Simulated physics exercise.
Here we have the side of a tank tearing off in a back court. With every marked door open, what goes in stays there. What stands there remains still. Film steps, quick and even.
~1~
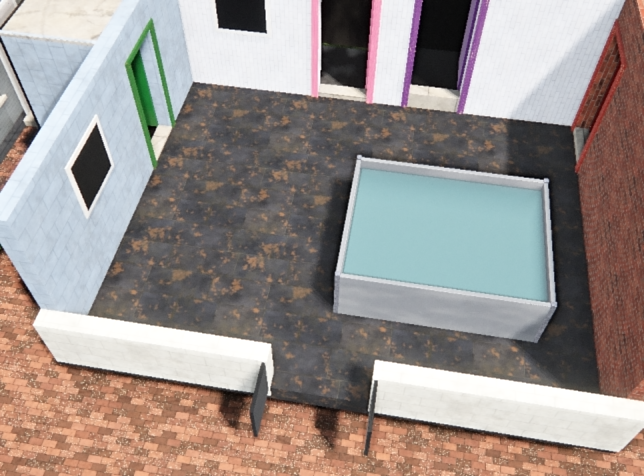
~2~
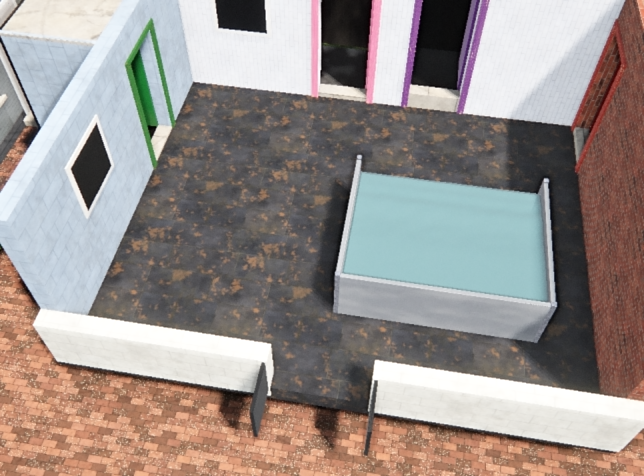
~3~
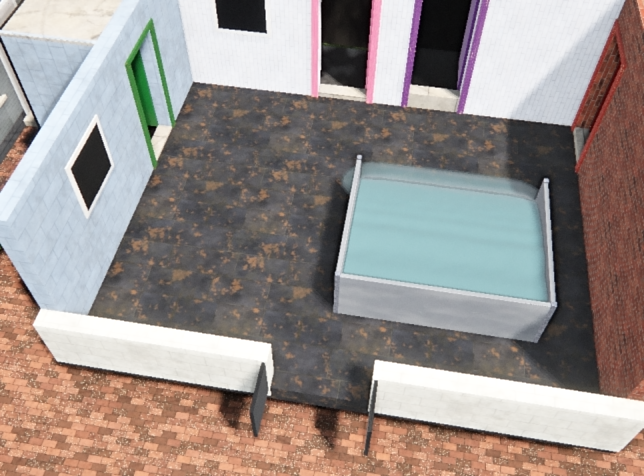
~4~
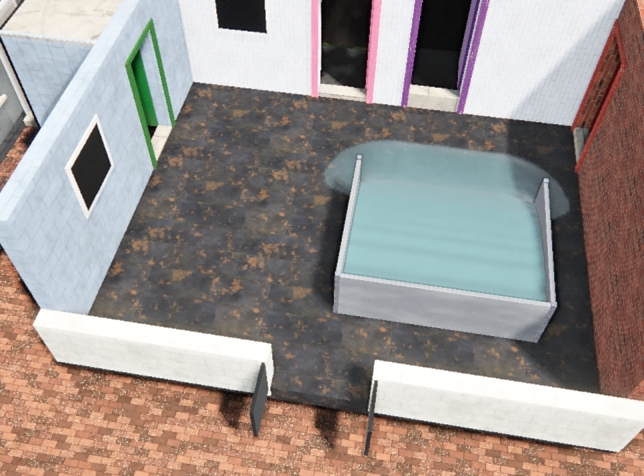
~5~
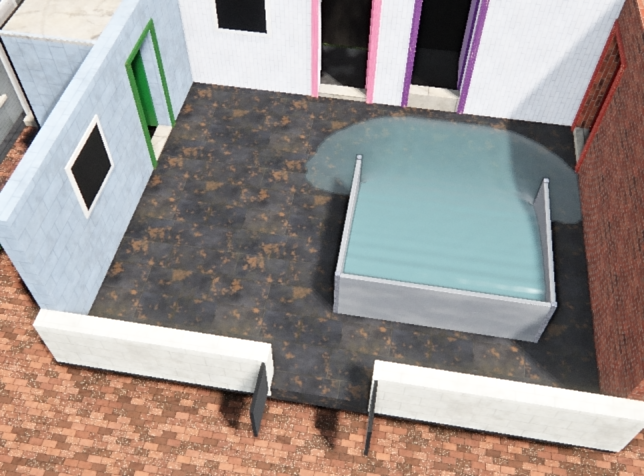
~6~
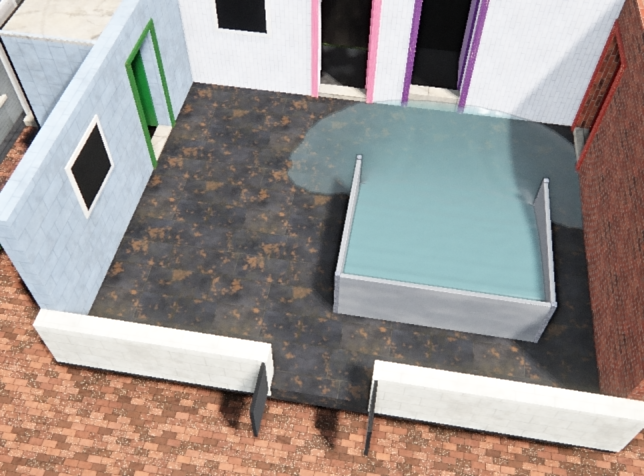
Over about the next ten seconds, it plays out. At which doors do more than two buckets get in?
The pink door will pass more than two buckets. The purple door will pass more than two buckets. The red door will pass more than two buckets. The green door will pass more than two buckets.
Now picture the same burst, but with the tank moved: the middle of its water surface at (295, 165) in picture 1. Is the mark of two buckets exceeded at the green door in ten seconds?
Reading for the green door: It admits more.
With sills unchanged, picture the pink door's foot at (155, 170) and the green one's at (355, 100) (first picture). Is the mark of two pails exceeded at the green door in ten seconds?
The green door is swamped.
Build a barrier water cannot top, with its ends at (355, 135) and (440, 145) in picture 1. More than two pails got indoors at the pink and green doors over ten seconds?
One by one: The pink door is under, the green door goes over.
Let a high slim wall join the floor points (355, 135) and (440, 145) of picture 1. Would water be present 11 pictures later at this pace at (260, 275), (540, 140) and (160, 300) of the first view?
Taking the points in the order given, they are high and dry, inundated and high and dry.
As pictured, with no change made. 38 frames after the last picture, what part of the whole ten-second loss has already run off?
My guess would be around 80 percent.
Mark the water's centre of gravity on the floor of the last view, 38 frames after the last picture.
My pick is pixel (362, 203).
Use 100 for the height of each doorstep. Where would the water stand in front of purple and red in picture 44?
About 40 and 120 %.
A moment on, water covers 35 % of the floor; the pink door over two buckets in, the purple door over two buckets in, the red door under two buckets in, the green door not reached.
Next, water covers 40 % of the floor; the pink door far over two buckets in, the purple door far over two buckets in, the red door far over two buckets in, the green door not reached.
Then, water covers 55 % of the floor; the pink door far over two buckets in, the purple door far over two buckets in, the red door far over two buckets in, the green door over two buckets in.
Later, water covers 90 % of the floor; the pink door far over two buckets in, the purple door far over two buckets in, the red door far over two buckets in, the green door far over two buckets in.
In the end, water covers 100 % of the floor; the pink door far over two buckets in, the purple door far over two buckets in, the red door far over two buckets in, the green door far over two buckets in.
